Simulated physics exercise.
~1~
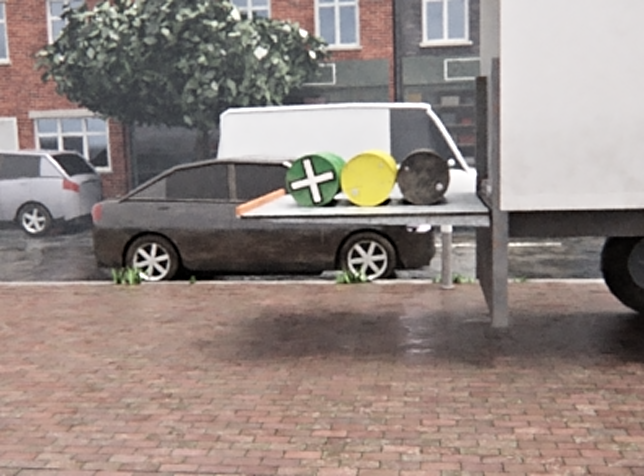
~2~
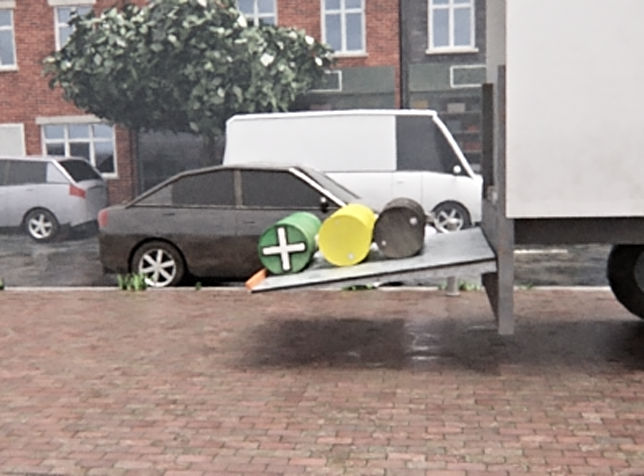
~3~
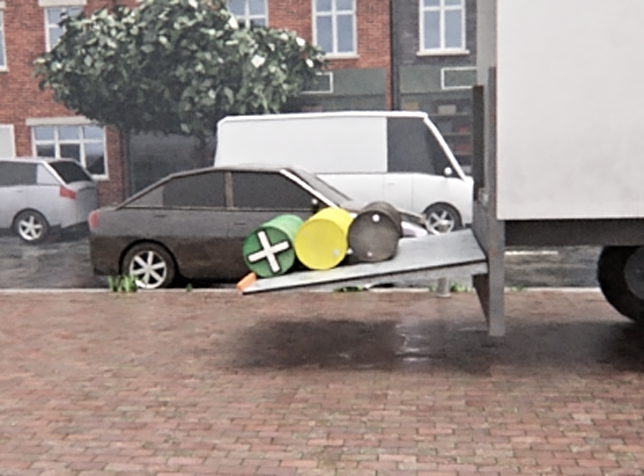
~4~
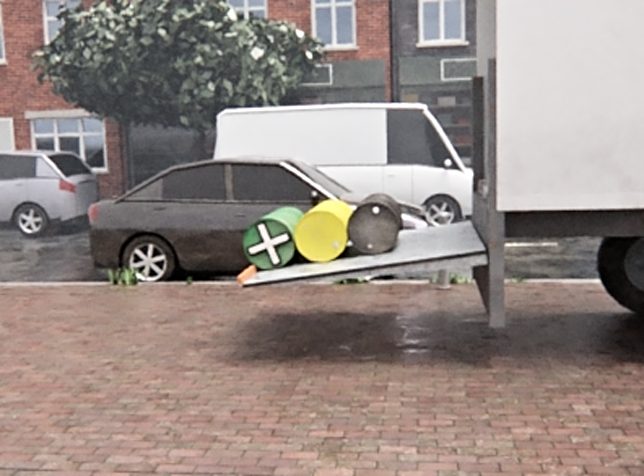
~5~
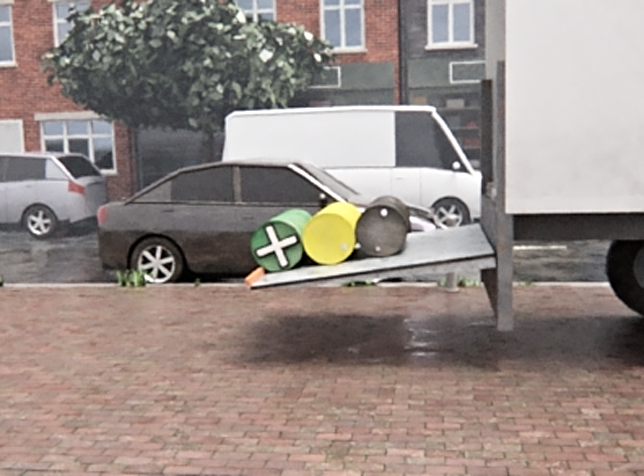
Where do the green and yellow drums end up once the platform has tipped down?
Both stay on the platform. The green one is held back at the raised lip on the lower left edge, and the yellow one rests just behind it.
